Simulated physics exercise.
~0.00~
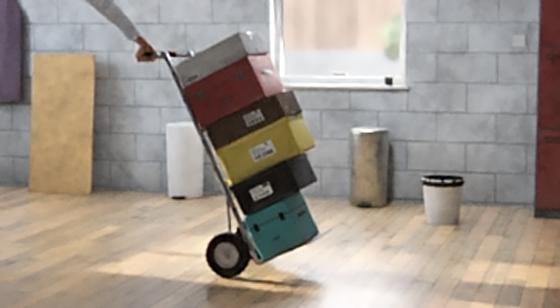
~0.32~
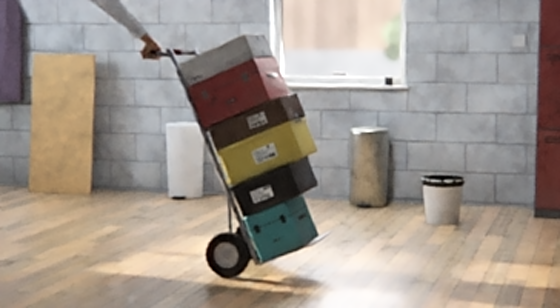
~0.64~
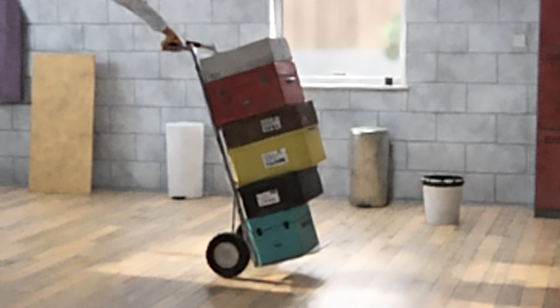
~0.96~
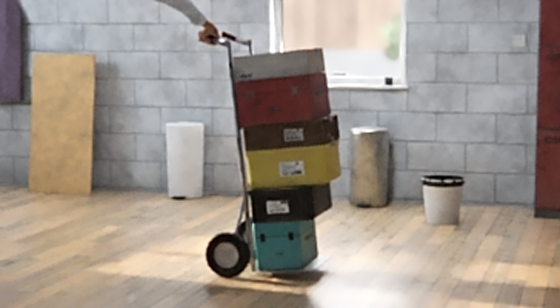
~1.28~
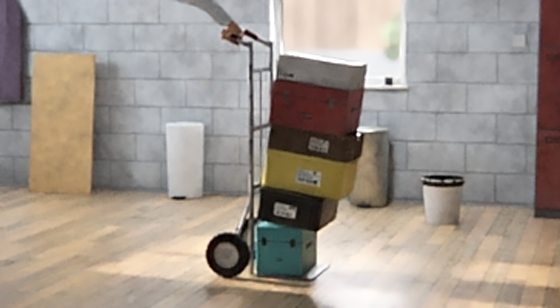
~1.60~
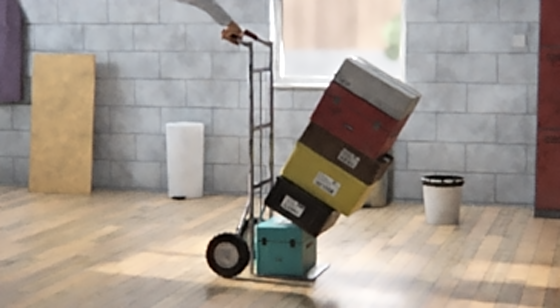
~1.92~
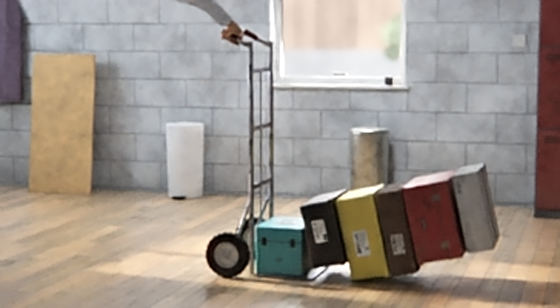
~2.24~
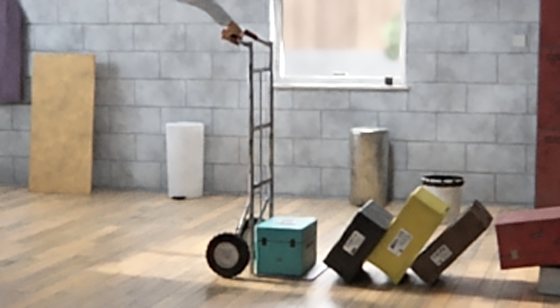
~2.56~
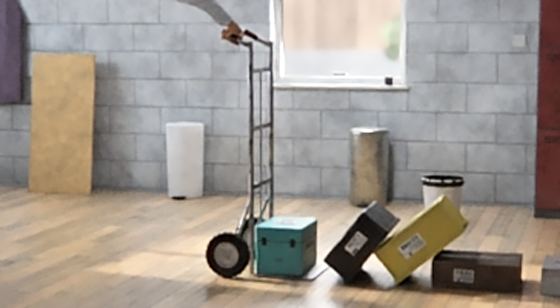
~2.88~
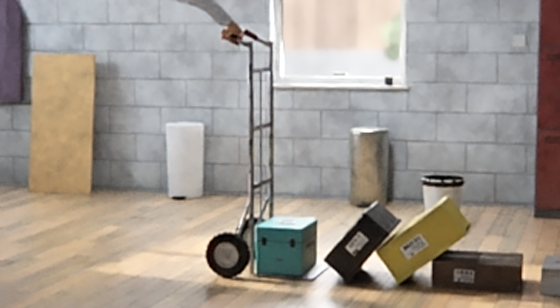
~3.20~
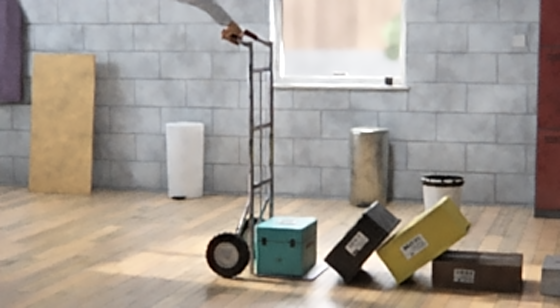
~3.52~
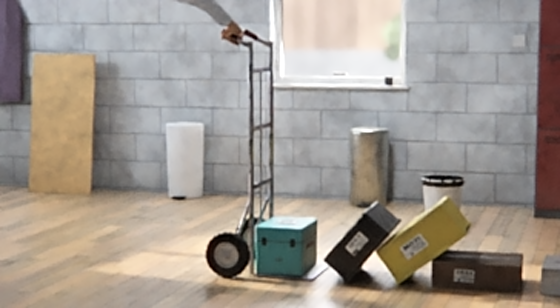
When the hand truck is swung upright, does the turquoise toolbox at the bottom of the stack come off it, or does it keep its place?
The turquoise toolbox keeps its place at the foot of the hand truck, while the brown parcel from higher in the stack ends up on the floor to the right.
